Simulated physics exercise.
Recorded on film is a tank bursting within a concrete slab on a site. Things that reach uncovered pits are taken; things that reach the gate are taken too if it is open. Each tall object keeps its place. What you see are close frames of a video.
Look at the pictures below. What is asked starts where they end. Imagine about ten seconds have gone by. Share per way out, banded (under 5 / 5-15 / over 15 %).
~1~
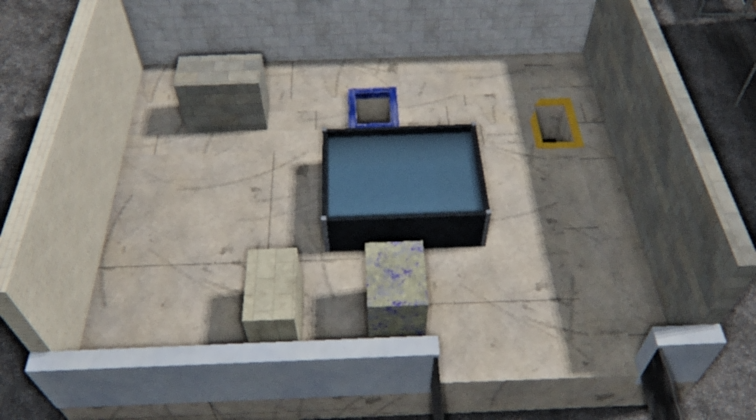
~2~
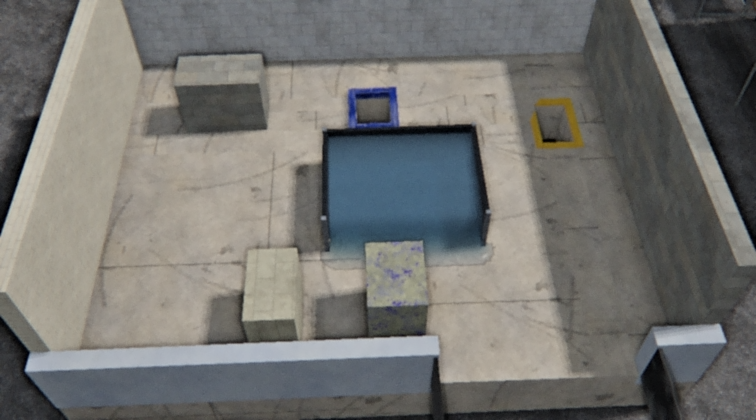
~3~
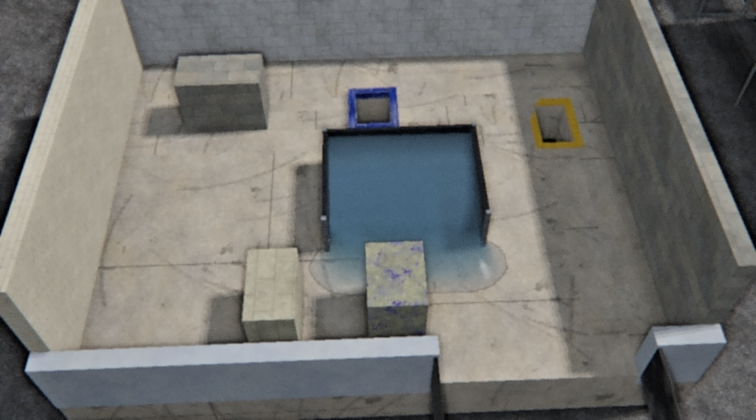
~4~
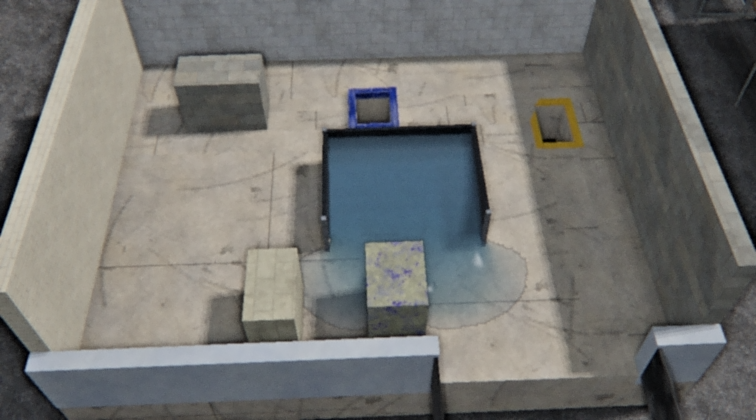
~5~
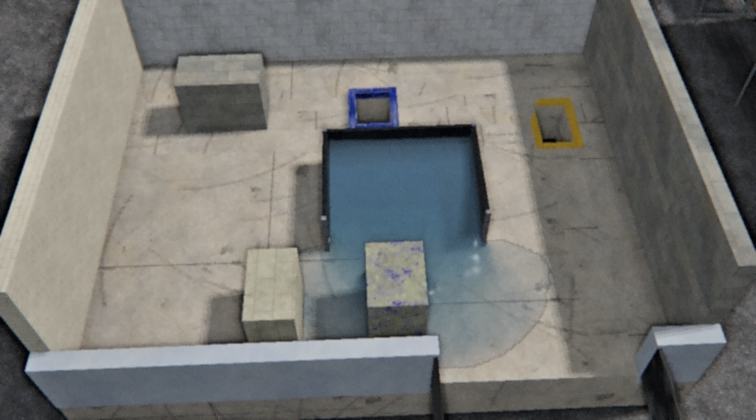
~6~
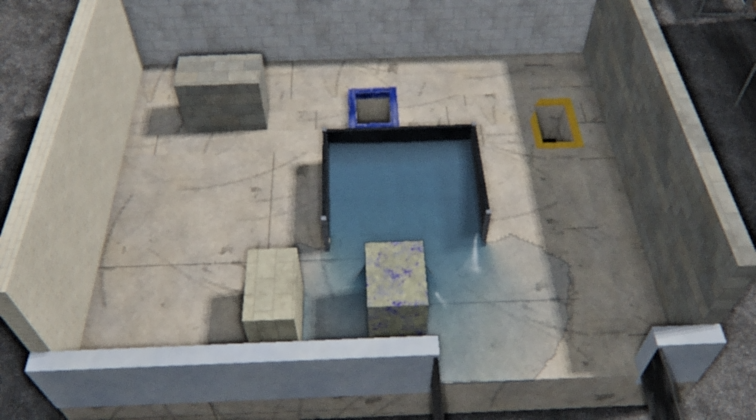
Outcome: The gate will be a major outlet past fifteen per cent, the blue pit will be a minor outlet short of five per cent, the yellow pit will be a minor outlet short of five per cent.
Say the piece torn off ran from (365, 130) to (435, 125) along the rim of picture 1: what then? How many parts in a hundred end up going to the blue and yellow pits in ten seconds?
Roughly, in per cent: Blue 20, yellow 20.
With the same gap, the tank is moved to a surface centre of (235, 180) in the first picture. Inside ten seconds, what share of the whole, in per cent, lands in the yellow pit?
The yellow pit gets around 8 per cent.
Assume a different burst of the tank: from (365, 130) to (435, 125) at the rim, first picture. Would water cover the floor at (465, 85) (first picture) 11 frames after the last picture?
Check at the given point: Inundated.
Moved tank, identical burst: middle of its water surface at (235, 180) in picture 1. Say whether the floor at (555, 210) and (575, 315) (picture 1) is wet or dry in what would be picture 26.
Taking them in order, the first is inundated and the second is inundated.
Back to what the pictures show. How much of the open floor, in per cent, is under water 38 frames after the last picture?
Close to 60 %.
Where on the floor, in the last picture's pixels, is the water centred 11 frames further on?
At roughly (393, 271).
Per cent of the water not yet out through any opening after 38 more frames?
I reckon around 56 in a hundred.
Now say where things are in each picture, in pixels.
In the first picture, the water tank at (403, 174) is whole and still.
In the second picture, water pours out at (406, 237) and has run to (489, 247).
In the third picture, the front is at (497, 269), out from the gap at (405, 238).
In the fourth picture, the front is at (514, 291), out from the gap at (405, 239).
In the fifth picture, water pours out at (405, 239) and has run to (517, 335).
In the sixth picture, the front is at a hidden place, out from the gap at (405, 239).
A moment on, water covers 20 % of the floor; the gate 9 %, the blue pit 0 %, the yellow pit 0 %.
Next, water covers 30 % of the floor; the gate 22 %, the blue pit 0 %, the yellow pit 0 %.
Then, water covers 40 % of the floor; the gate 33 %, the blue pit 0 %, the yellow pit 0 %.
Later, water covers 60 % of the floor; the gate 43 %, the blue pit 0 %, the yellow pit 0 %.
In the end, water covers 80 % of the floor; the gate 52 %, the blue pit 0 %, the yellow pit 3 %.
